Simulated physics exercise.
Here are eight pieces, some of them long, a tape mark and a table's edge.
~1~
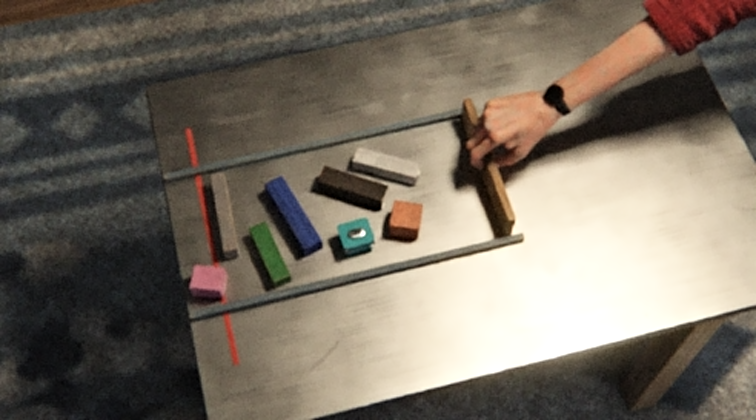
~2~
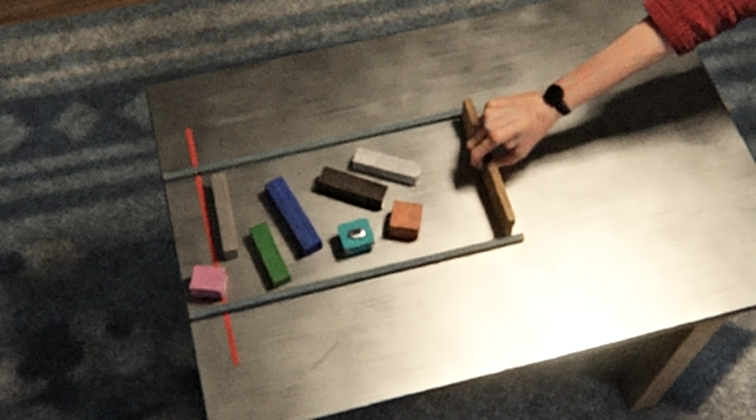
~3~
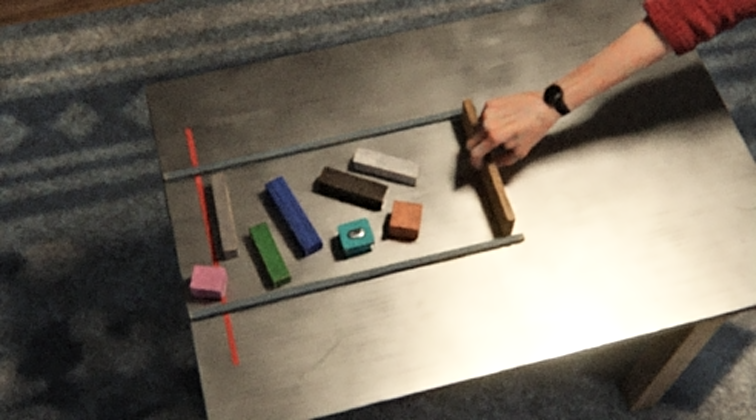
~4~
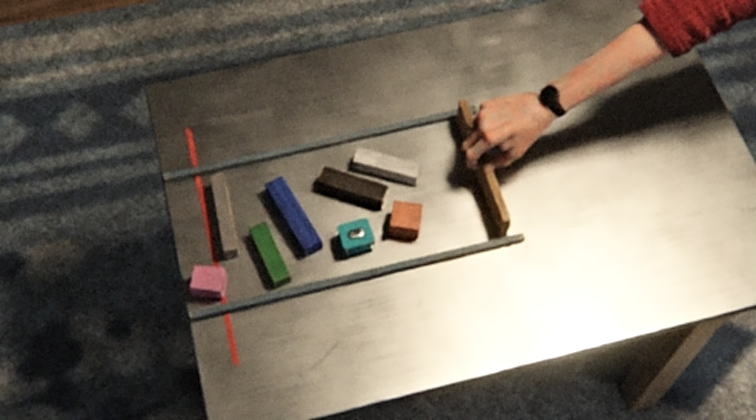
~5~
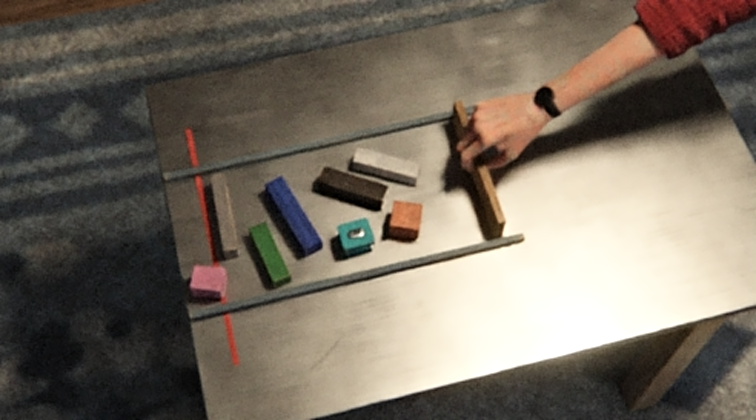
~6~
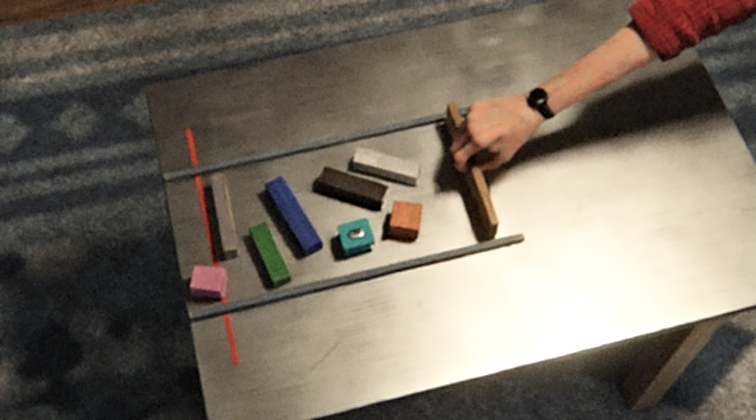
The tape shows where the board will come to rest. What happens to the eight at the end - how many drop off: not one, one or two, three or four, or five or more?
The count of those that drop off: Five or more.
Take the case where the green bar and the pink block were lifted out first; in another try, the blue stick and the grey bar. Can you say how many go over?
The number fallen is 3, and in the other try 3.
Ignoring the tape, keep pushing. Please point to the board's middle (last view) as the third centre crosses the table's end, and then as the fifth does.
In pixels, around (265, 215) followed by around (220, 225).
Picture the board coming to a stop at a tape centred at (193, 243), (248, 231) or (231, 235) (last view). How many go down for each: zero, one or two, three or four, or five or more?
Number fallen at each tape, in order - 5 or more, three to four, three to four.
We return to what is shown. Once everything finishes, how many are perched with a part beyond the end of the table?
The figure is 2.
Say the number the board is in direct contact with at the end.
It's touching 3 at the end.
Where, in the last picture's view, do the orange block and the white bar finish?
Orange block at about (202, 275), white bar at about (178, 205).
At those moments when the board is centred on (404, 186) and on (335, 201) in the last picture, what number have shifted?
At first I count 2, and then 6.
Early on, none off yet; pink block at rest near (209, 282); grey bar at rest near (225, 216); green bar at rest near (270, 255).
Finally, the number that fall off is five or more; lost, turquoise case, blue stick, green bar, grey bar and pink block.
